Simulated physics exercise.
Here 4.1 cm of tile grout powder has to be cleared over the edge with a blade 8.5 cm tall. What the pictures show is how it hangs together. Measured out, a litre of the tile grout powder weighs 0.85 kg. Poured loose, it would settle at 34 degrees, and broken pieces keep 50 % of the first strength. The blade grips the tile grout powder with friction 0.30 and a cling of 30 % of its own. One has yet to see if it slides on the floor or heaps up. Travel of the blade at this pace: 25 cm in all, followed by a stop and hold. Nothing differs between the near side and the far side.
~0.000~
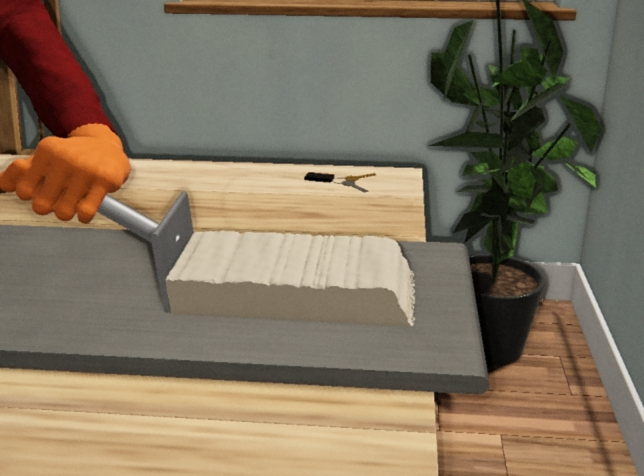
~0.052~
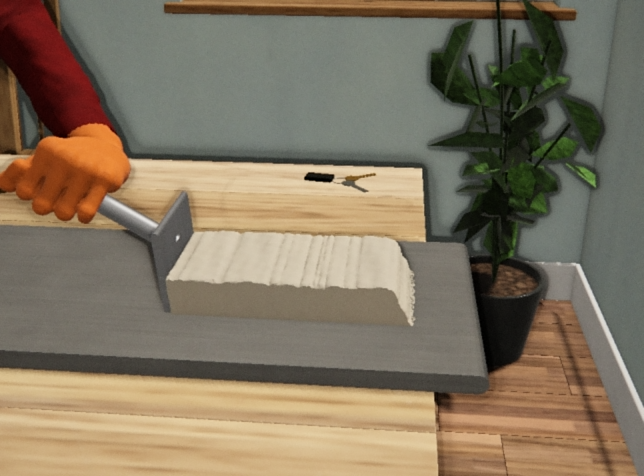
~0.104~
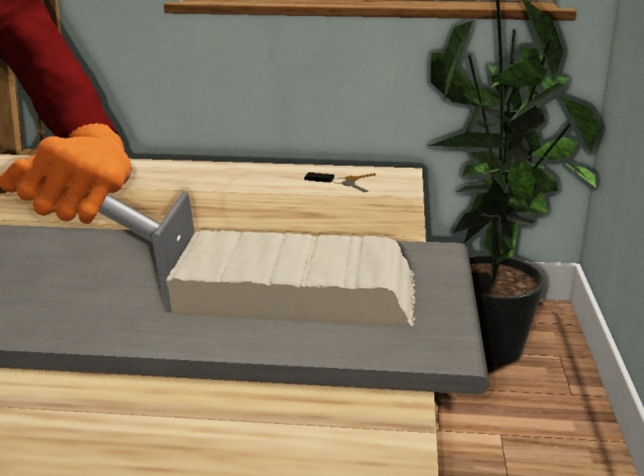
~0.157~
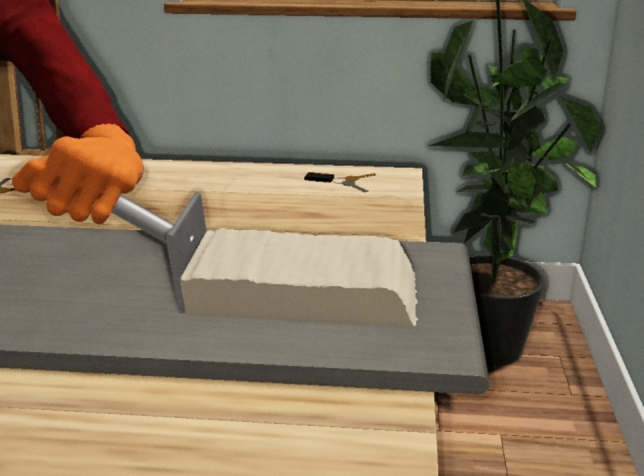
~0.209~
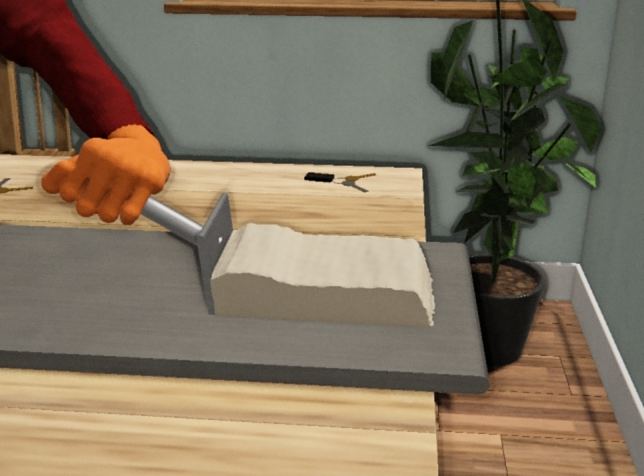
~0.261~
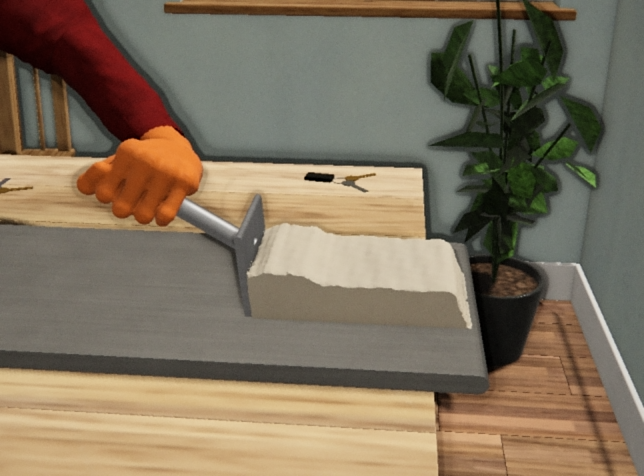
At first, an orange-gloved hand holds an upright metal blade against a low block of pale powder on a grey board, with almost no movement. Then the hand pushes the blade to the right, and the powder slides along with it, bunching higher beside the blade as it nears the board's right end.
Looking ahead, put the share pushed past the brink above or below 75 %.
Recorded value: Not reaching 75 %.
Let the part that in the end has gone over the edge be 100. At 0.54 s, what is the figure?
Close to 50 in a hundred.
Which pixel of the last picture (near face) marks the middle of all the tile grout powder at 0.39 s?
It sits close to (443, 310) in the last view.
After 0.39 s, 0 % has gone over the edge.
After 0.54 s, 28 % has gone over the edge.
After 0.69 s, 58 % has gone over the edge.
After 0.84 s, 58 % has gone over the edge.
After 0.90 s, at the end, 58 % has gone over the edge.
